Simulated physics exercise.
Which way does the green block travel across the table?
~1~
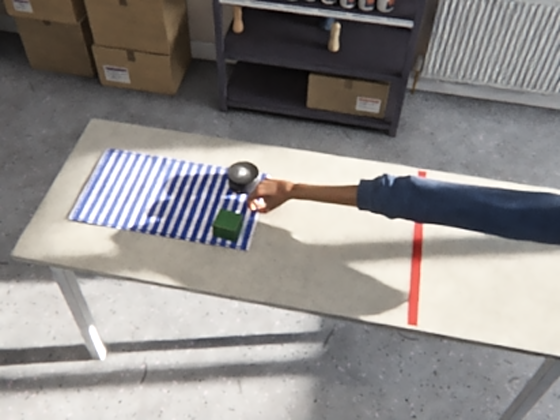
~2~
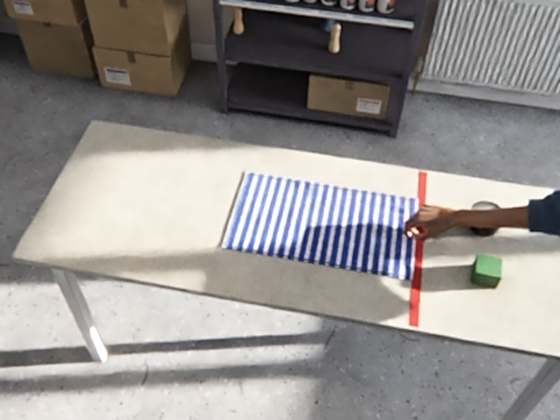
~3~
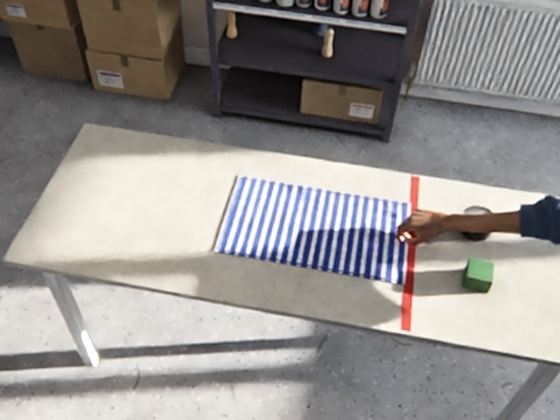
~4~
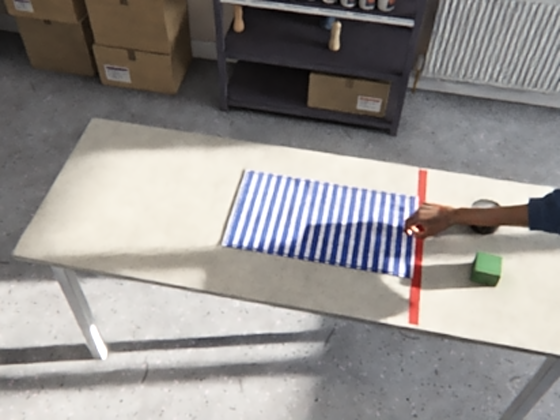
The green block moves to the right, ending up past the red tape and clear of the striped cloth.
